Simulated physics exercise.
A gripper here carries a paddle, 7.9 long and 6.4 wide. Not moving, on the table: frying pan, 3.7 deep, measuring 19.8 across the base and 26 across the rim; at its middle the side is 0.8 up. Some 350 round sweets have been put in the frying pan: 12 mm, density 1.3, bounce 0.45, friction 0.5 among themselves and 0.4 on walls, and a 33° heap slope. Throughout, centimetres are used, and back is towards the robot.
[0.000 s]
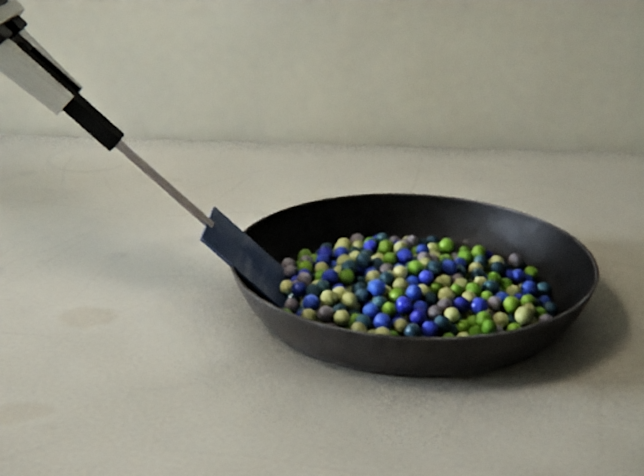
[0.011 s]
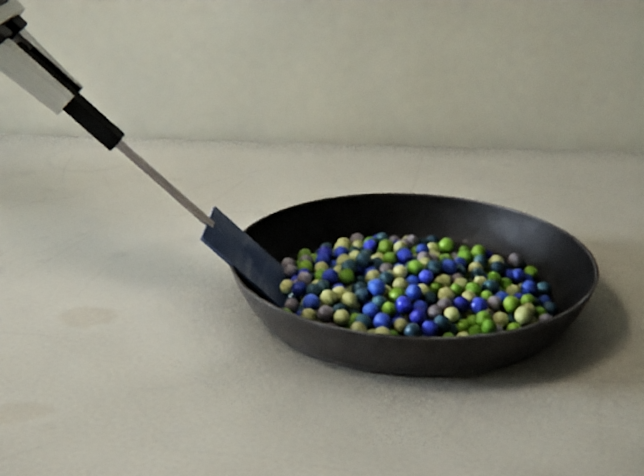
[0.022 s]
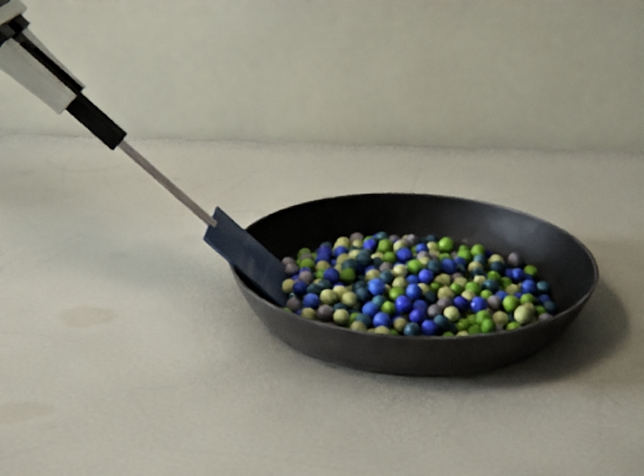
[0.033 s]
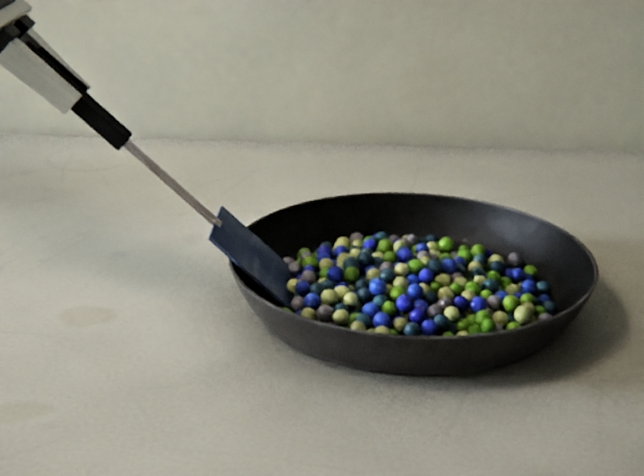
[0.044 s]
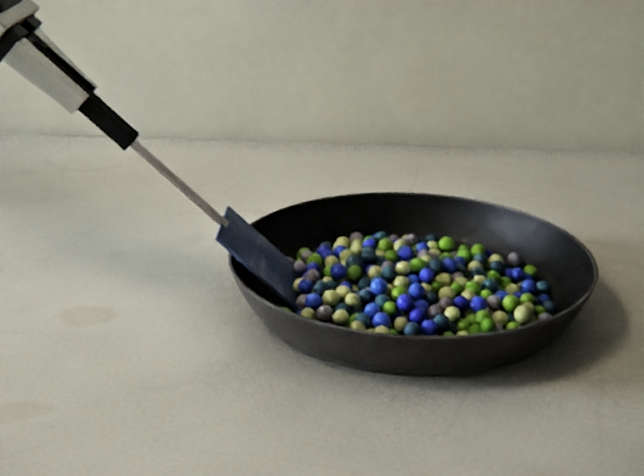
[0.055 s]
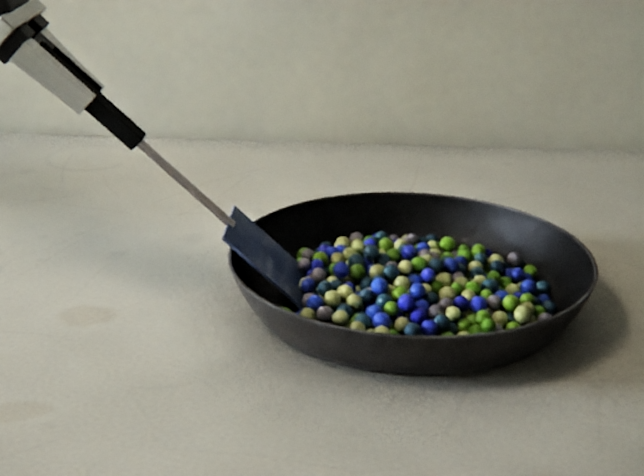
On a pale tabletop, a gripper's dark blue paddle slides slowly rightward inside a black pan, nudging blue, green and cream balls.
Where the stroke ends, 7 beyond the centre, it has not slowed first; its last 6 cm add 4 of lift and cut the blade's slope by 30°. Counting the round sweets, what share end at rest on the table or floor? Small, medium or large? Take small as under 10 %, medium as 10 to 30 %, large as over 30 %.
Small, so under 10 %.
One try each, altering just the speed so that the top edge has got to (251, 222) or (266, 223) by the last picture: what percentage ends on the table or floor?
First try about 10 %, second try about 15 %.
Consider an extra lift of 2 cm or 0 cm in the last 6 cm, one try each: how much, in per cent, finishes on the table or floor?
Estimates, in order: 0 % then 0 %.
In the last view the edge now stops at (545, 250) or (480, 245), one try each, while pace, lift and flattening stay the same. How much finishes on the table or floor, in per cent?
Estimates, in order: 5 % and 0 %.
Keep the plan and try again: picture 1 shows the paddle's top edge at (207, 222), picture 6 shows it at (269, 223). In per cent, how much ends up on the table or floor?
Around 15 per cent finishes on the table or floor.
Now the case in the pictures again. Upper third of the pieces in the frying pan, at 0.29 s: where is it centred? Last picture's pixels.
Near pixel (471, 277).
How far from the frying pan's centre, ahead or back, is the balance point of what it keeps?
It sits some 3.5 centimetres ahead of centre.
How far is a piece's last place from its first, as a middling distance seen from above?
Near 2 cm, measured level.
After 0.17 s, sloping 43°, highest piece 3 above the table; 353 in the frying pan.
After 0.29 s, sloping 31°, highest piece 5 above the table; 353 in the frying pan.
After 0.55 s, sloping 13°, highest piece 4 above the table; 353 in the frying pan.
After 1.60 s, sloping 13°, highest piece 4 above the table; 353 in the frying pan.
At rest, 353 in the frying pan. That is 0 % on the table or floor.
